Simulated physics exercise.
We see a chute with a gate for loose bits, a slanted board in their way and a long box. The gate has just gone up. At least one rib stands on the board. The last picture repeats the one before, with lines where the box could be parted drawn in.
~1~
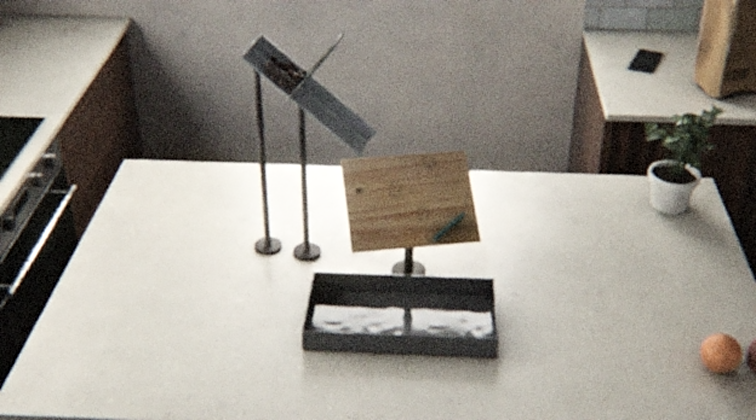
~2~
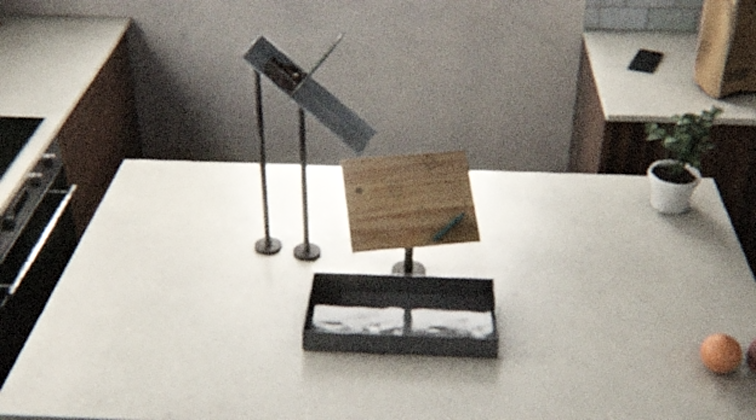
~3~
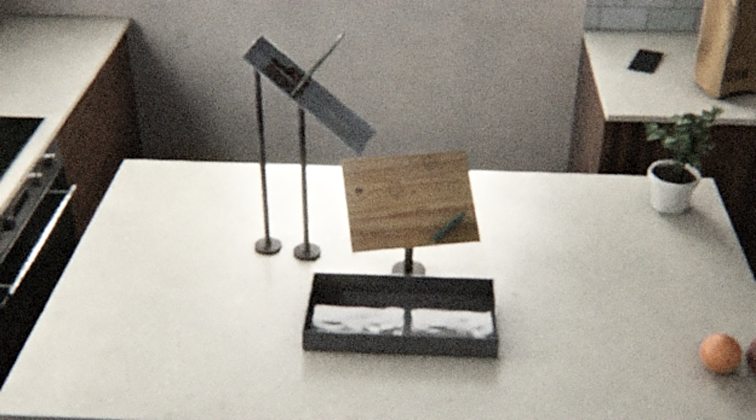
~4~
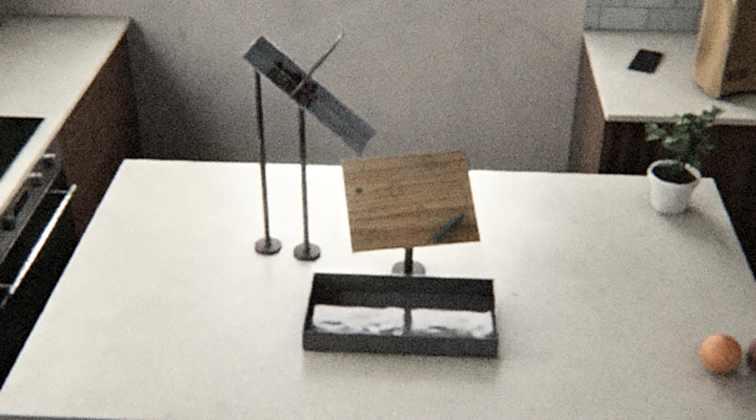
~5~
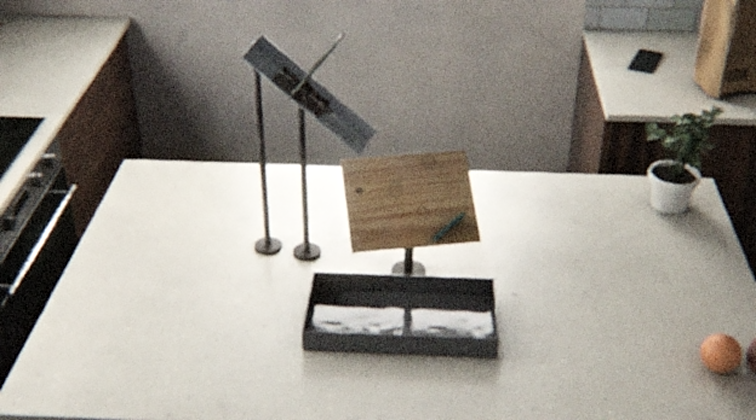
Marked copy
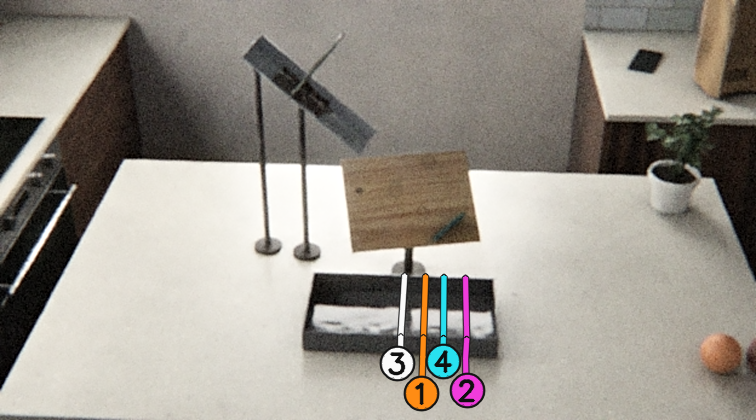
At the start, small dark bits sit high in a sloping grey chute on two thin stands, its gate raised, above a tilted wooden board and a long dark box on a white counter. The bits then slide a short way down the chute to the right, while everything else stays still.
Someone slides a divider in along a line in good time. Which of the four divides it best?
Use line 1.
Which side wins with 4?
Left.
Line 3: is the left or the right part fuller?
Right.
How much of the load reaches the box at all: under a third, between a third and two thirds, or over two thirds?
It is over two thirds.
On the marked copy, line 1 crosses the front rim at (423, 336); line 2 crosses the front rim at (466, 338); line 3 crosses the front rim at (400, 335); line 4 crosses the front rim at (443, 337).
With 1, of what is caught, about half on the left of the divider, about half on the right.
With 2, of what is caught, nearly all on the left of the divider, a stray few on the right.
With 3, of what is caught, a stray few on the left of the divider, nearly all on the right.
With 4, of what is caught, nearly all on the left of the divider, a small part on the right.
